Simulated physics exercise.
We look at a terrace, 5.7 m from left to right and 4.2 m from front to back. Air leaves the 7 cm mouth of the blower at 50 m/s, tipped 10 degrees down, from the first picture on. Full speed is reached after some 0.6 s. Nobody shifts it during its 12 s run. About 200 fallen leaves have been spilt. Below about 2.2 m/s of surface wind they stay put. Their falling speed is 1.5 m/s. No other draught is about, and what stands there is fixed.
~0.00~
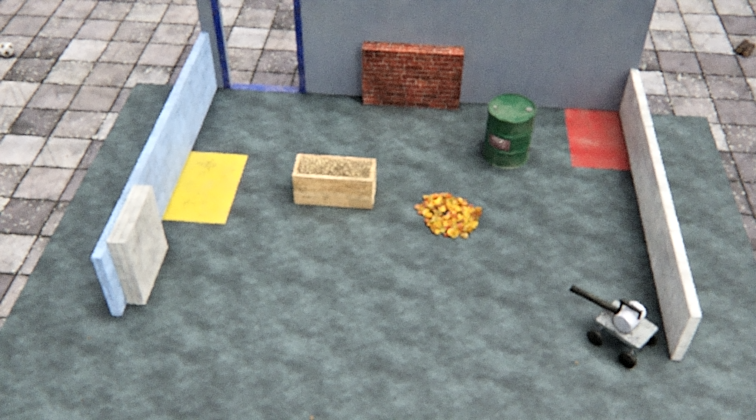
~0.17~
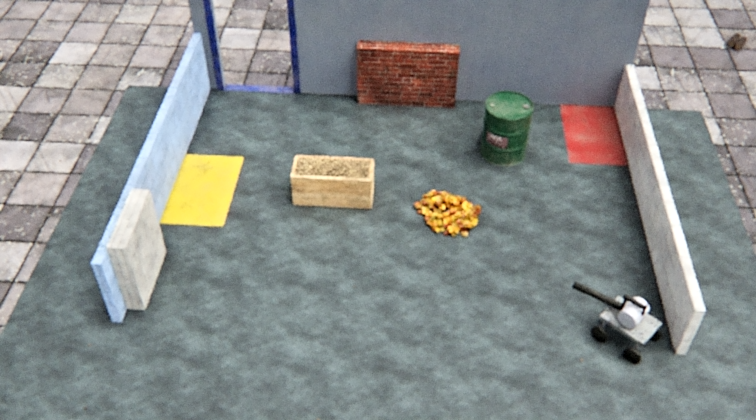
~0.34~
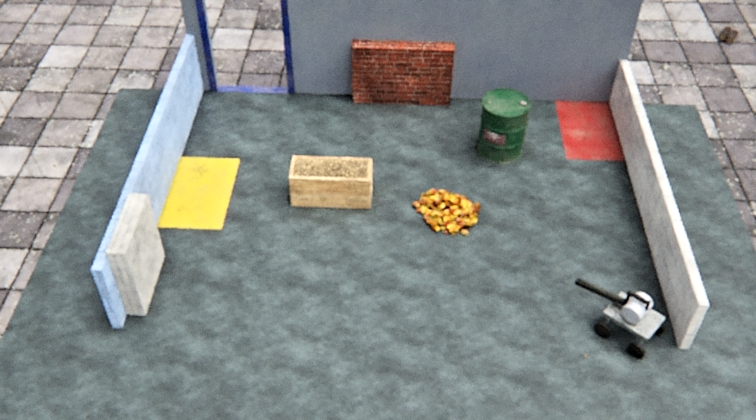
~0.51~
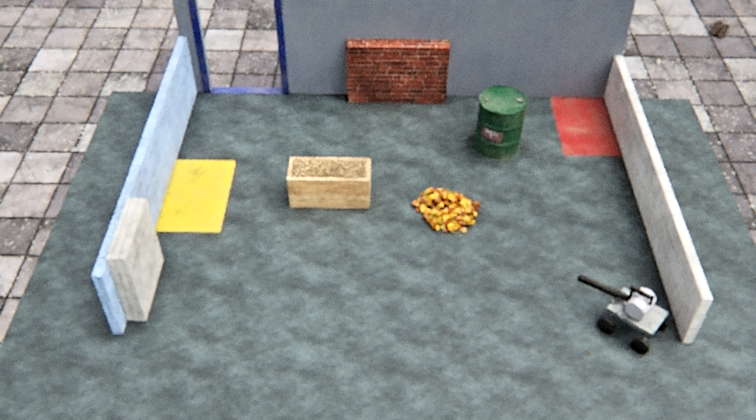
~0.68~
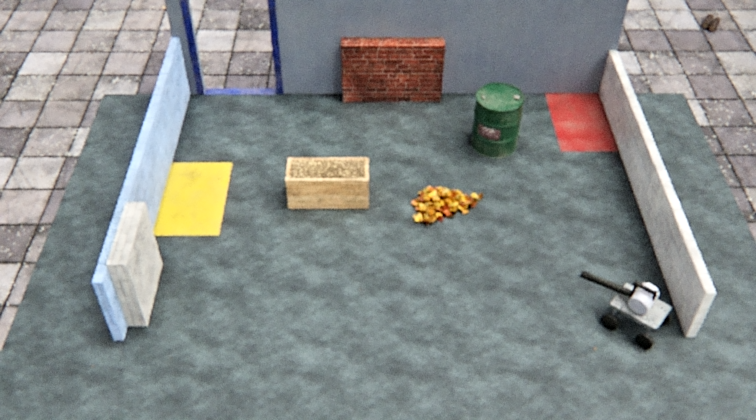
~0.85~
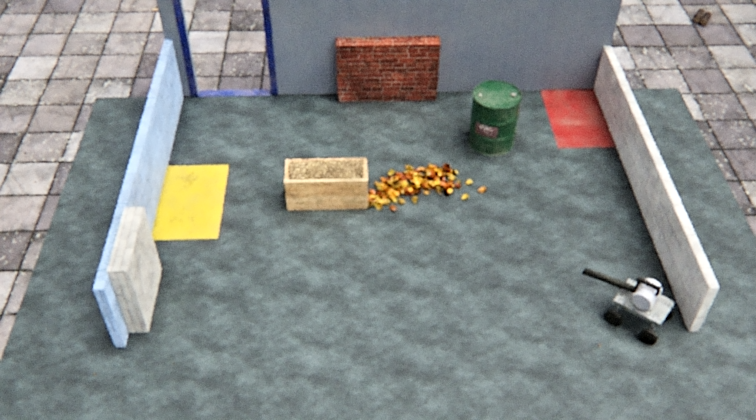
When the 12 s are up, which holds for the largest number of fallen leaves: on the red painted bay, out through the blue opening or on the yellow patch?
It is blue that takes the most.
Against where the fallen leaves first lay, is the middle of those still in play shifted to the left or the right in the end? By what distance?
To the left, by about 1.8 m.
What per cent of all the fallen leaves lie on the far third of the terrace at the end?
About 70 %.
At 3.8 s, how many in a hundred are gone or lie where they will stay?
Some 20 per cent.
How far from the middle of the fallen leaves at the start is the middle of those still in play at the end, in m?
Roughly 2.8 m.
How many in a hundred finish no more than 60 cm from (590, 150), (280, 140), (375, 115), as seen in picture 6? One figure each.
In turn about 0 %, 20 %, 20 %.
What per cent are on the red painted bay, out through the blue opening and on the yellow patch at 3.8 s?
Roughly 0 % red, 20 % blue, 0 % yellow.
After 2.4 s the count stands so, 0 % are on the yellow patch, 0 % on the red painted bay and 12 % out through the blue opening; the middle of those still in play is near (307, 103).
After 3.8 s the count stands so, 0 % are on the yellow patch, 0 % on the red painted bay and 22 % out through the blue opening; the middle of those still in play is near (308, 100).
After 6.6 s the count stands so, 0 % are on the yellow patch, 0 % on the red painted bay and 26 % out through the blue opening; the middle of those still in play is near (306, 96).
After 12.0 s, at the end, 0 % are on the yellow patch, 0 % on the red painted bay and 31 % out through the blue opening; the middle of those still in play is near (301, 95).
